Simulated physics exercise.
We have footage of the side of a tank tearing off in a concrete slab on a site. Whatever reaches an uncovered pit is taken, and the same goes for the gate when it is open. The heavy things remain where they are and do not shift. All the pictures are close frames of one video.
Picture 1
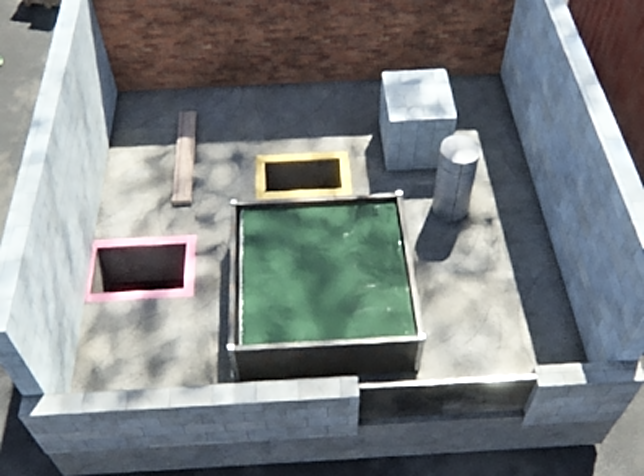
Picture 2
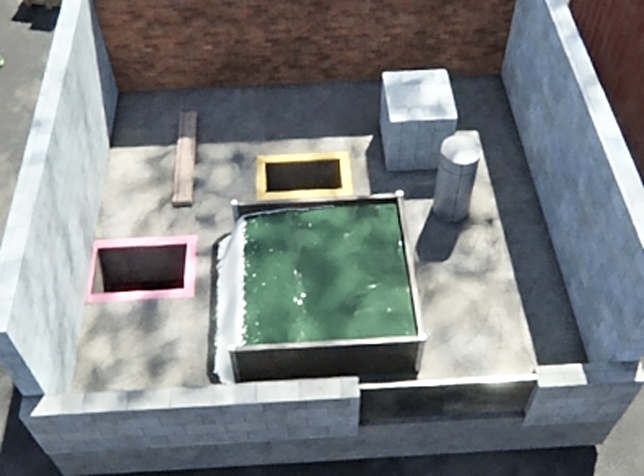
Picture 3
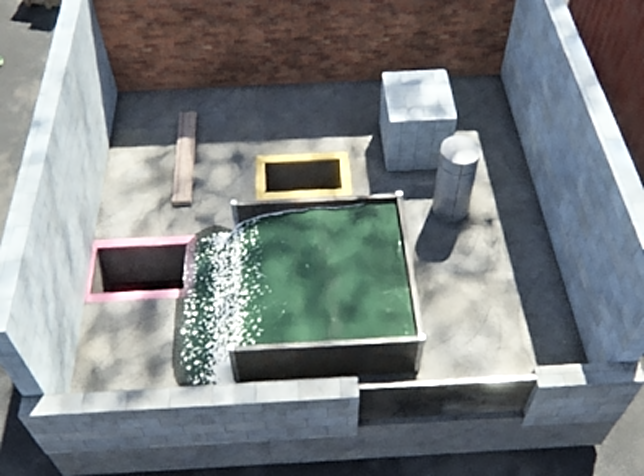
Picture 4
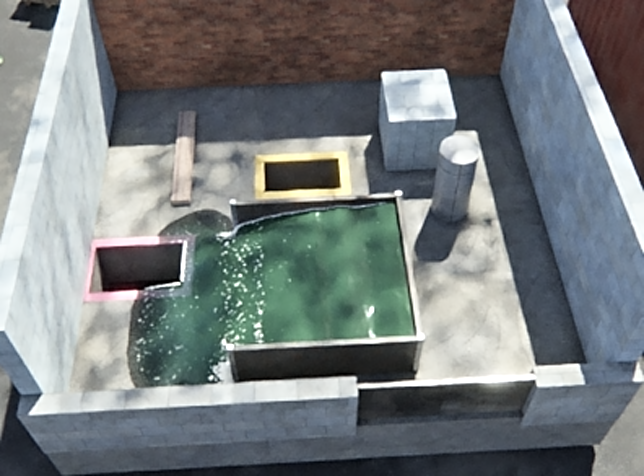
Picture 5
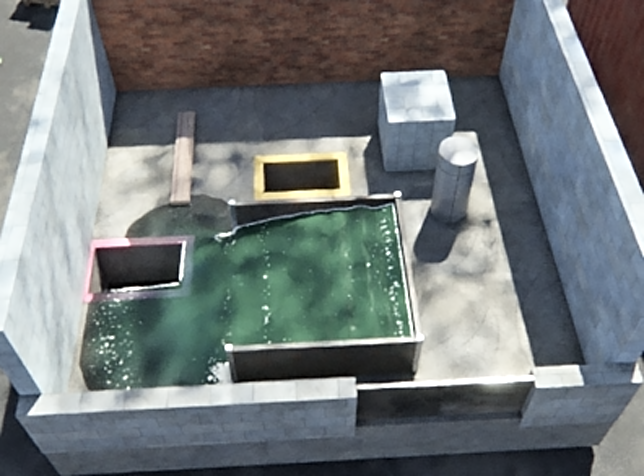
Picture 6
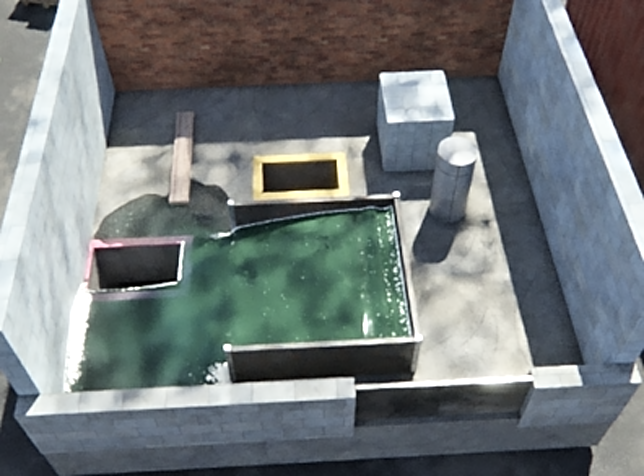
We see a walled concrete slab with a tank of still green water; its left side gives way, and water pours out leftward, foaming as it spreads across the floor around a pink-framed opening to the left wall.
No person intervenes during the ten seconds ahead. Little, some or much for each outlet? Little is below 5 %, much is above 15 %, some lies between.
The gate gets little. The yellow pit gets little. The pink pit gets much.
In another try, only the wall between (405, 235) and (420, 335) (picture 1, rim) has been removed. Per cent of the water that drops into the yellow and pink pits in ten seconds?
Yellow takes 10 in a hundred, pink takes 10 in a hundred.
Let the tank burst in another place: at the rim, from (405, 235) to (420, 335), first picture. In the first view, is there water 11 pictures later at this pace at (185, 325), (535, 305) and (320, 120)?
First spot spared, second spot submerged, third spot spared.
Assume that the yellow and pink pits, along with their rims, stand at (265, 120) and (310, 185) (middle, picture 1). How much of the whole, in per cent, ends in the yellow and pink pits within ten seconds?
Yellow 25%, pink 6%.
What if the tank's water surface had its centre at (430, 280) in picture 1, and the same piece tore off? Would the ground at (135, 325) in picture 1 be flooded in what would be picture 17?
Outcome at the given point: Swamped.
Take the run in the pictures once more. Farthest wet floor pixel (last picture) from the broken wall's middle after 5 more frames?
Close to (105, 159).
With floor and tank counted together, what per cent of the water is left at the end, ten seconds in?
Some 32 parts in a hundred have not run off.
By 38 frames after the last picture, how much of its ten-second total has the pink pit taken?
Roughly 90 per cent.
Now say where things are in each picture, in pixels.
In the first picture, still water in the water tank at (321, 270).
In the second picture, water pours out at (239, 293) and has run to a hidden place.
In the third picture, the front is at a hidden place, out from the gap at (239, 295).
In the fourth picture, water pours out at (238, 296) and has run to a hidden place.
In the fifth picture, the front is at a hidden place, out from the gap at (237, 297).
In the sixth picture, the front is at a hidden place, out from the gap at (236, 297).
A moment on, water covers 20 % of the floor; the gate 0 %, the yellow pit 0 %, the pink pit 14 %.
Next, water covers 25 % of the floor; the gate 0 %, the yellow pit 0 %, the pink pit 27 %.
Then, water covers 35 % of the floor; the gate 0 %, the yellow pit 0 %, the pink pit 45 %.
Later, water covers 60 % of the floor; the gate 0 %, the yellow pit 0 %, the pink pit 59 %.
In the end, water covers 80 % of the floor; the gate 0 %, the yellow pit 0 %, the pink pit 67 %.
